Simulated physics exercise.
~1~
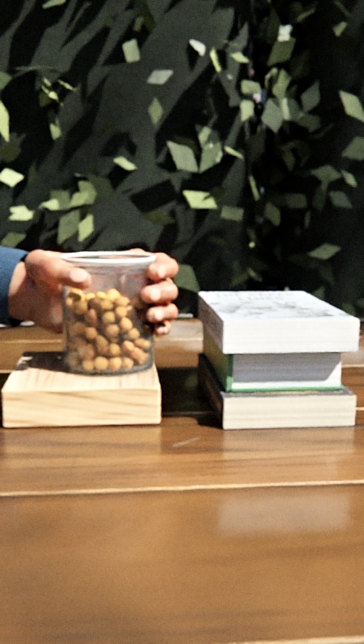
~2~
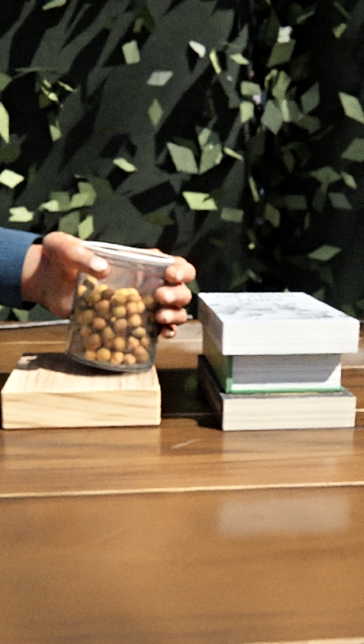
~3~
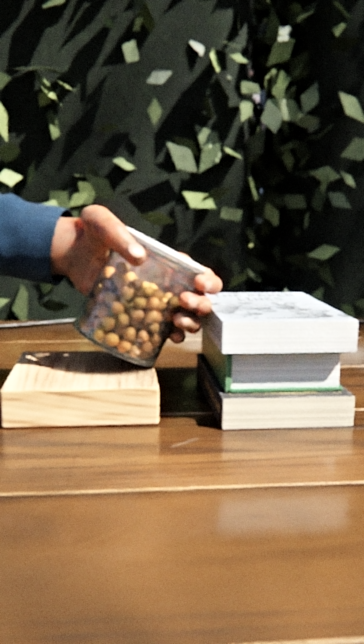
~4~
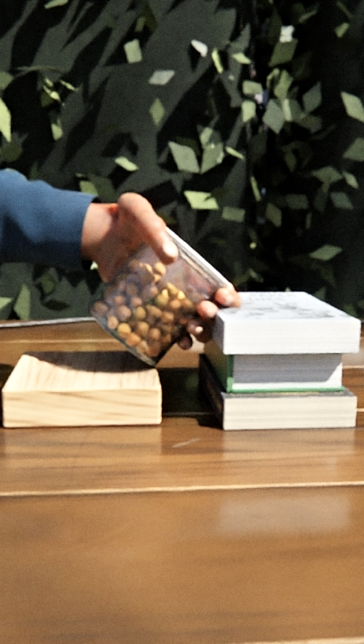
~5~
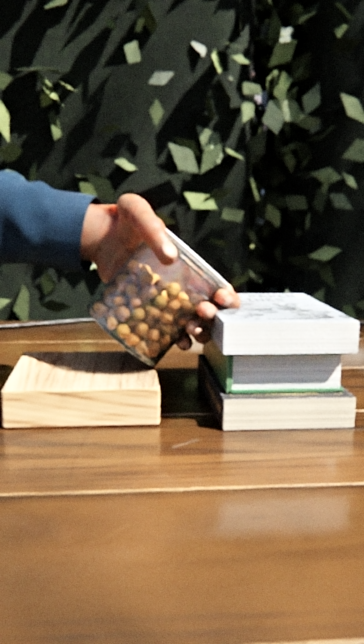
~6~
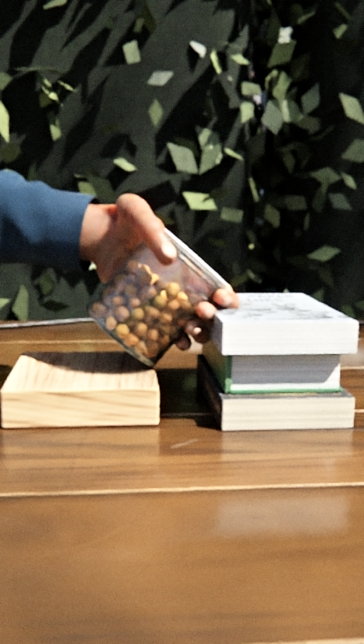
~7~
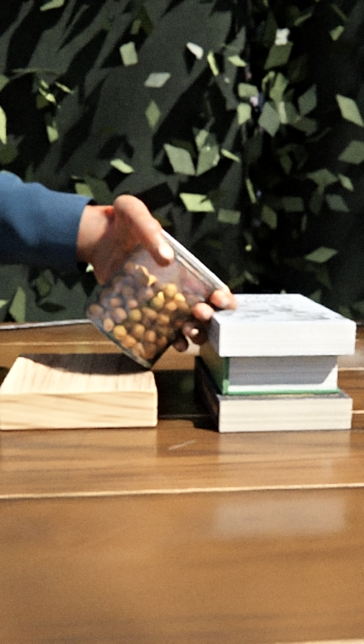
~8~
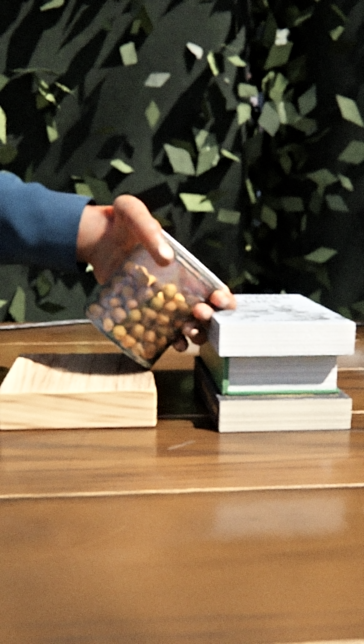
At first, a hand in a blue sleeve holds a clear jar, partly filled with small round tan pieces, upright on a pale wooden block. A pile of books sits to the right on a brown wooden table, with dark, leafy netting behind. The hand lifts the jar slightly and begins tipping it to the right. It leans further as it moves toward the books, and the pieces shift inside. The jar then comes to rest against the pile's upper edge. It ends there, steeply tilted and still held, with everything inside.
